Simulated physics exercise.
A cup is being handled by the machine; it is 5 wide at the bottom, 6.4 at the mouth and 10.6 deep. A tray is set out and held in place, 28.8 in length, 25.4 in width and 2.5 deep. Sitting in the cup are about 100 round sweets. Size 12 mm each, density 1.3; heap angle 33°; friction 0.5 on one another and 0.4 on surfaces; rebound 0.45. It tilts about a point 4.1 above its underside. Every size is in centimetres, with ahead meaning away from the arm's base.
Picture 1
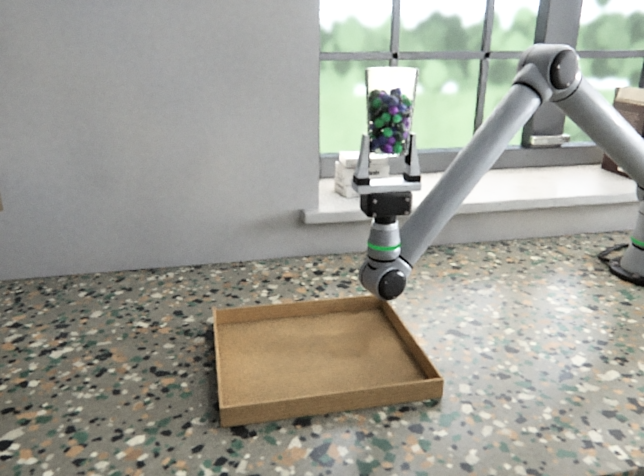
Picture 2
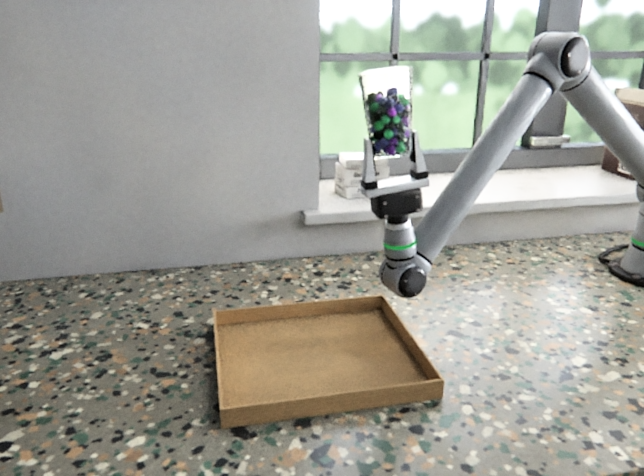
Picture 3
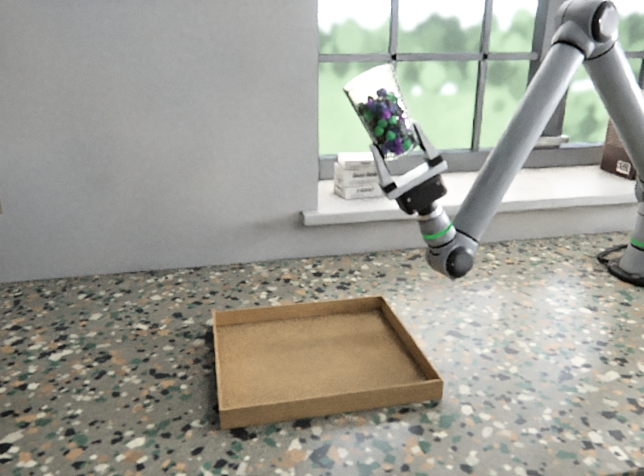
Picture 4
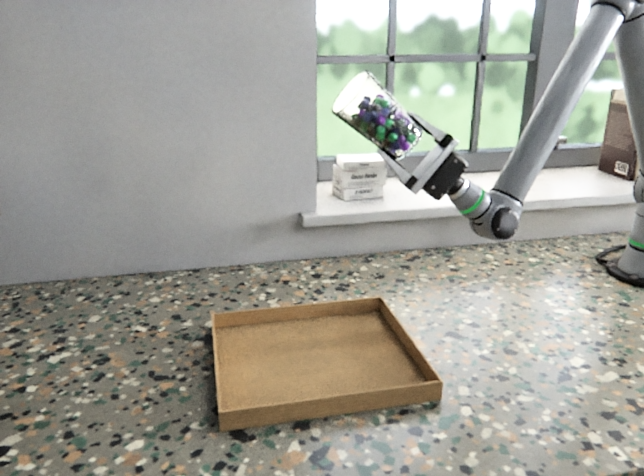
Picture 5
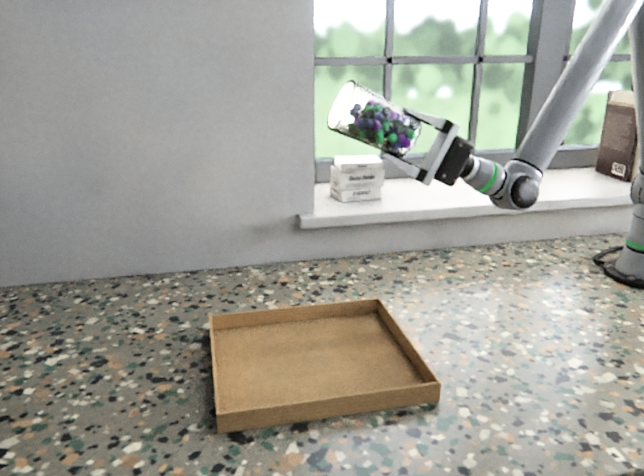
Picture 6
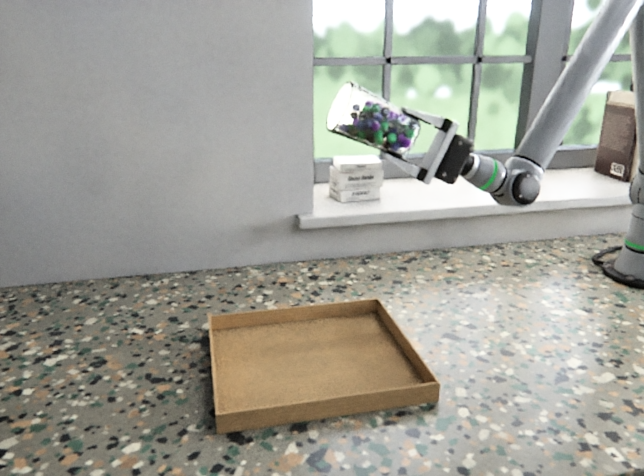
A speckled stone countertop runs along a plain grey wall and a bright, many-paned window with blurred greenery beyond, seen from slightly above. A grey robot arm at the right grips a clear cup of purple and green sweets above a shallow brown tray. The arm tilts the upright cup far over to the left, its sweets shifting inside, while the view drifts very slightly.
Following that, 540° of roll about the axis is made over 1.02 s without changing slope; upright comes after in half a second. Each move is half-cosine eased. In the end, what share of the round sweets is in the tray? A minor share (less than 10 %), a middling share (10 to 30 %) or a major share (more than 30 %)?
A minor share.
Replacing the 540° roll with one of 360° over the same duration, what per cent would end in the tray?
I'd put it at about 0 %.
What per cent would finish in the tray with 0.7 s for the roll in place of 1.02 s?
In that case around 0 percent.
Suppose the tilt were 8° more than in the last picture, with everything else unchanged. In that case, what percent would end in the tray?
Roughly 5 per cent then.
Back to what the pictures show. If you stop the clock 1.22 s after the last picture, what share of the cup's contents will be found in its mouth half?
I reckon roughly 35 per cent.
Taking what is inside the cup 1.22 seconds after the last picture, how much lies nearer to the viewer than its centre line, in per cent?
Some 55 per cent.
Then, 0.61 s later, tipped 65°, highest piece 38 above the table; 98 in the cup.
Then, 1.22 s later, tipped 43°, highest piece 38 above the table; 97 in the cup, 1 in the tray.
Then, 1.72 s later, upright, highest piece 39 above the table; 97 in the cup, 1 in the tray.
Then, 2.42 s later, upright, highest piece 39 above the table; 97 in the cup, 1 in the tray.
At rest, 97 in the cup, 1 in the tray. That is 1 % in the tray.
